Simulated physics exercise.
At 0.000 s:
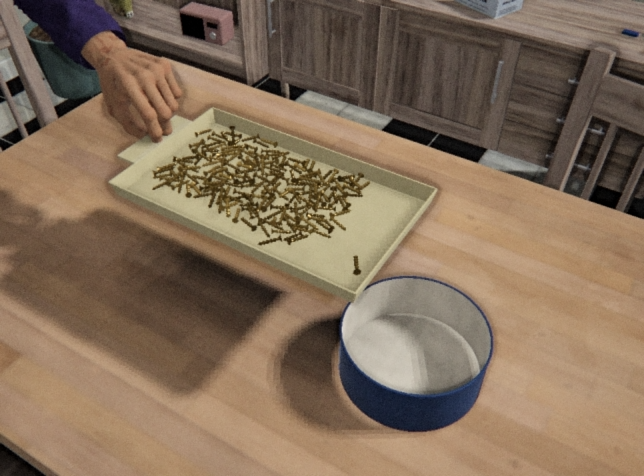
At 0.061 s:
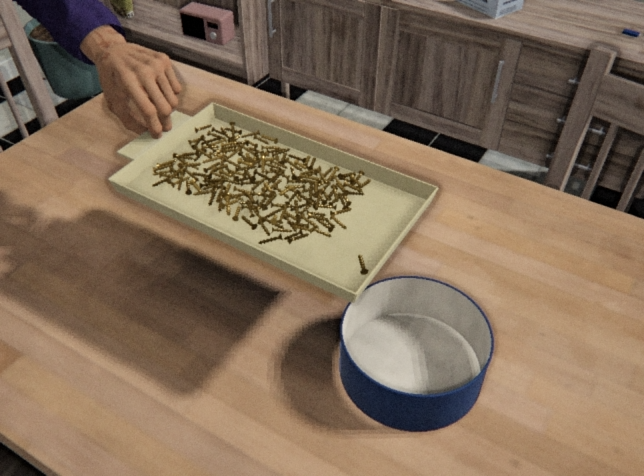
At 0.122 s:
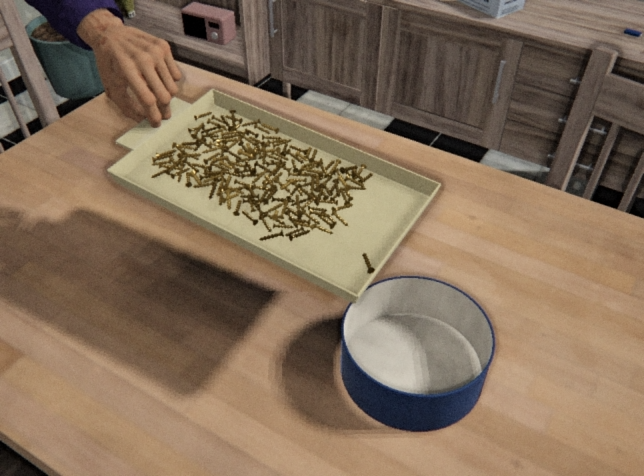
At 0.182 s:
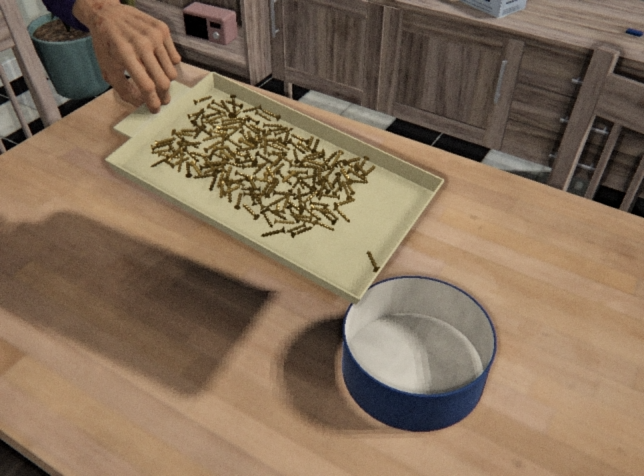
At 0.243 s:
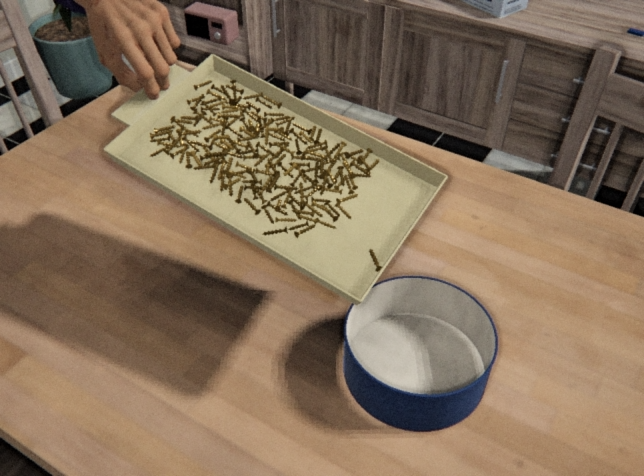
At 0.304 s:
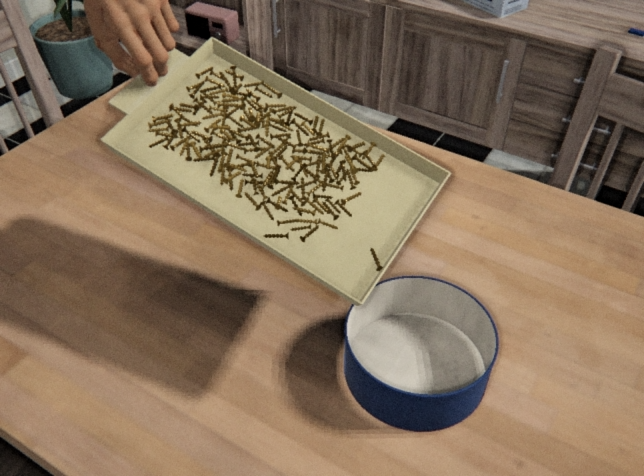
A shallow pale tray of brass-coloured screws, held at its far left end by a hand in a purple sleeve, tilts gradually toward its right front corner above a wooden table, beside a blue pot that stays still.
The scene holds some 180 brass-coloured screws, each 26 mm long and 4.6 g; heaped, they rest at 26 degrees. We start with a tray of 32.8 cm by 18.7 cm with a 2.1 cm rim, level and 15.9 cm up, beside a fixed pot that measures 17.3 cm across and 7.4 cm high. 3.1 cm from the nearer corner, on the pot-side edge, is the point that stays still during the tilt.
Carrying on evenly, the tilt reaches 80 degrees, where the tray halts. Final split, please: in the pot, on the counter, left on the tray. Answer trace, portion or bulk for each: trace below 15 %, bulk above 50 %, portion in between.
Pot: Portion. Counter: Bulk. Tray: Trace.
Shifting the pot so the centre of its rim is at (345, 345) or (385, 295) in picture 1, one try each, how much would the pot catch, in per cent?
95 and 0 %.
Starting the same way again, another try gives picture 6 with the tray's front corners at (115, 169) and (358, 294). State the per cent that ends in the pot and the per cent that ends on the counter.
That works out as pot 5 and counter 95.
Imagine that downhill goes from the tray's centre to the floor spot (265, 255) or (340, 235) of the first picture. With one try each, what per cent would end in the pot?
Roughly 5 per cent on the first try and 75 per cent on the second.
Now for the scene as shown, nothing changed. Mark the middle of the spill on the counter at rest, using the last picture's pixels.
Roughly at pixel (346, 447) in the last view.
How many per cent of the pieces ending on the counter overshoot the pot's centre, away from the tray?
40 %.
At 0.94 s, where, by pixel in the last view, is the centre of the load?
Load centre: About (355, 294) px.
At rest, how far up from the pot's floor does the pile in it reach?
Roughly 1.5 centimetres.
After 0.68 s, tilt 48 degrees; the tray holds 100 %, the pot 0 %.
After 0.94 s, tilt 68 degrees; the tray holds 75 %, the pot 0 %.
After 1.30 s, tilt 80 degrees; the tray holds 20 %, the pot 15 %.
By 2.8 s all is still; pot 30 %, counter 70 %, tray 0 %.
